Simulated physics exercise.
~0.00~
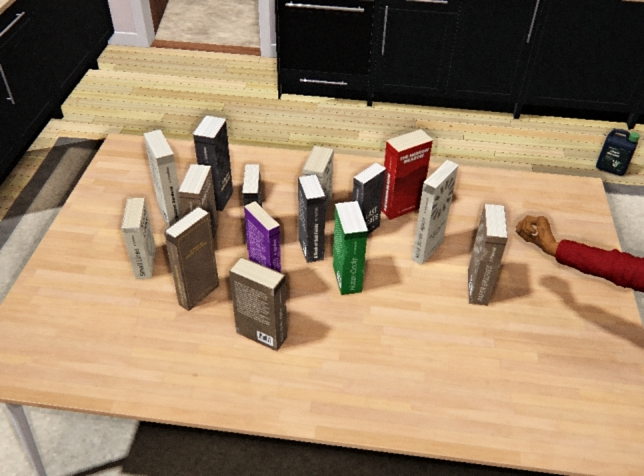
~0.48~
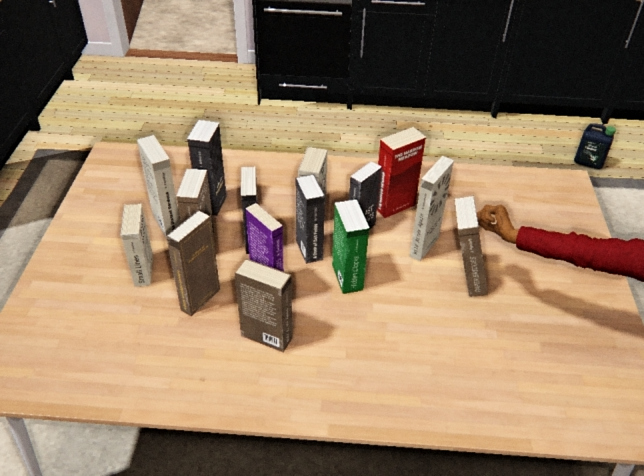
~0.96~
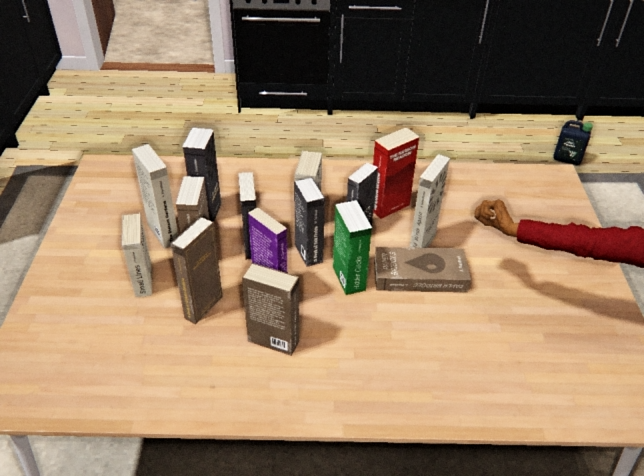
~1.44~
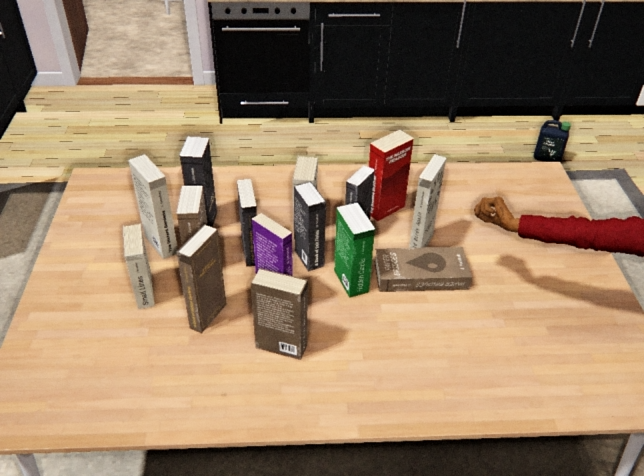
At the start, a loose crowd of thick books stands upright on a light wooden table, with purple, green and red ones among the grey, brown and black. A hand in a red sleeve is held beside the brown book at the right edge of the group. The hand pushes that book to the left, and it leans over. It then topples and lands flat on its side, just right of the green book, while the view drifts slightly sideways. The hand stays still behind it, and the green book and all the others remain standing.
